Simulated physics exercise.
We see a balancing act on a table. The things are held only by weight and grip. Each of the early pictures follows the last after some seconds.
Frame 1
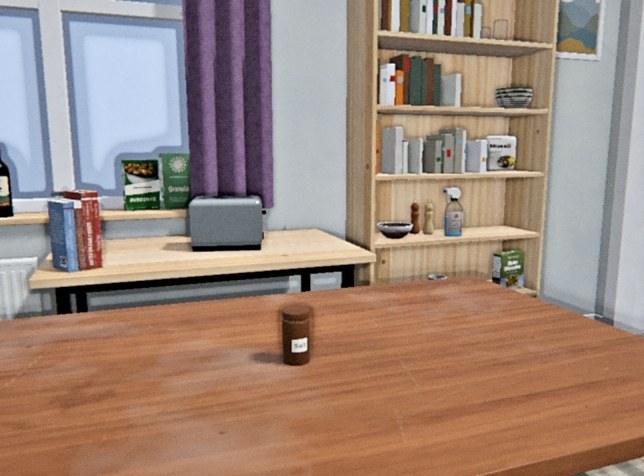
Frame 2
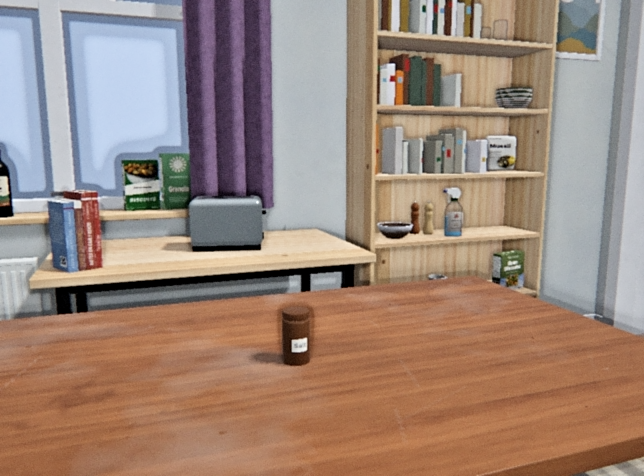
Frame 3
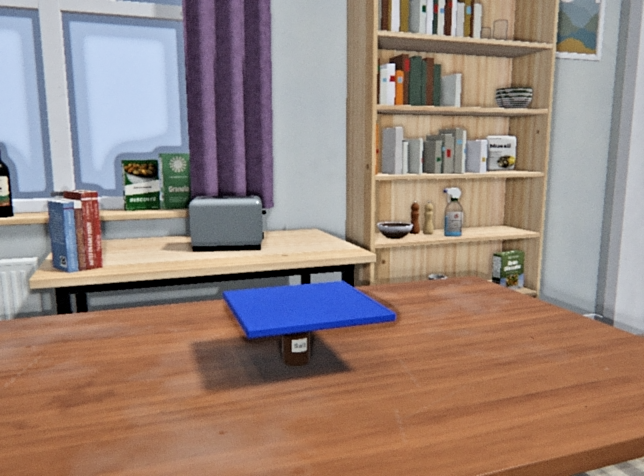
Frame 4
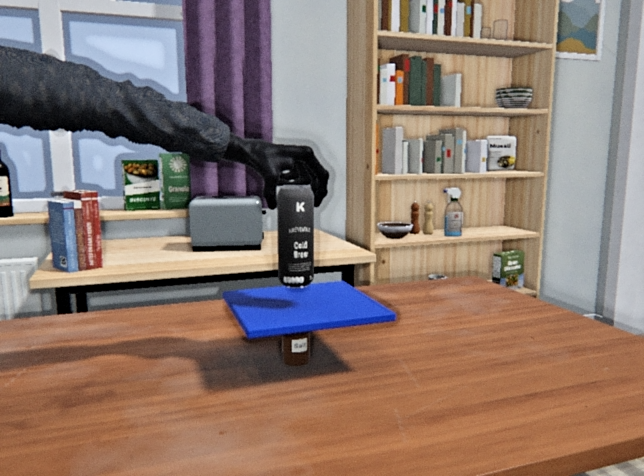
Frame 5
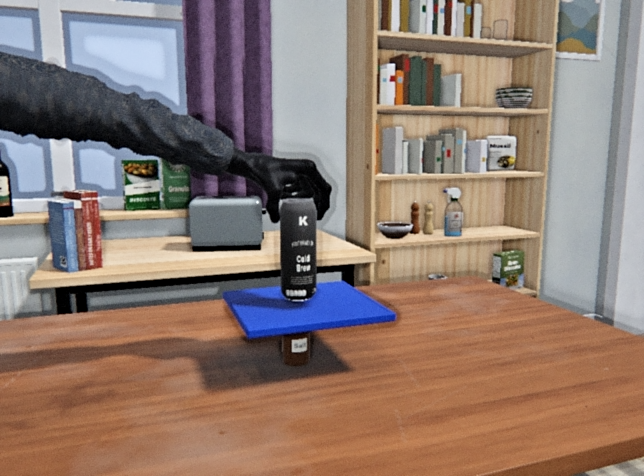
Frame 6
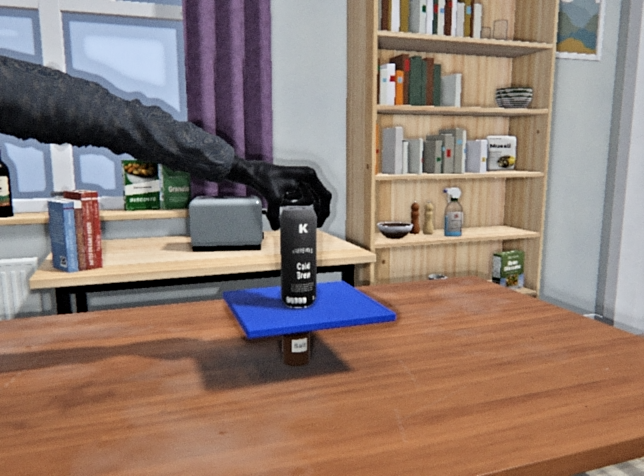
A blue lid appears flat on top of a small brown jar standing alone on a wooden table. A dark-sleeved, black-gloved arm then reaches in from the left, holding a black can upright above the lid. The hand lowers the can onto the lid and keeps its grip on it.
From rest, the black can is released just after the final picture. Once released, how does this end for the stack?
Stays put.
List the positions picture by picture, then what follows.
In the first frame, the last thing is not in view yet.
In the second frame, the last thing is not in view yet.
In the third frame, the last thing is not in view yet; blue lid (303, 305).
In the fourth frame, coming down; black can (295, 236); blue lid (303, 305).
In the fifth frame, coming down; black can (298, 249); blue lid (303, 305).
In the sixth frame, set down, still held; black can (298, 256); blue lid (303, 305).
Then, 0.40 s past the last view, nothing moves.
Then, 1.30 s past the last view, black can resting near (298, 257).
Finally, all 3 still in place. Final places as the last picture's camera would see them, black can near (299, 257). The stack holds.
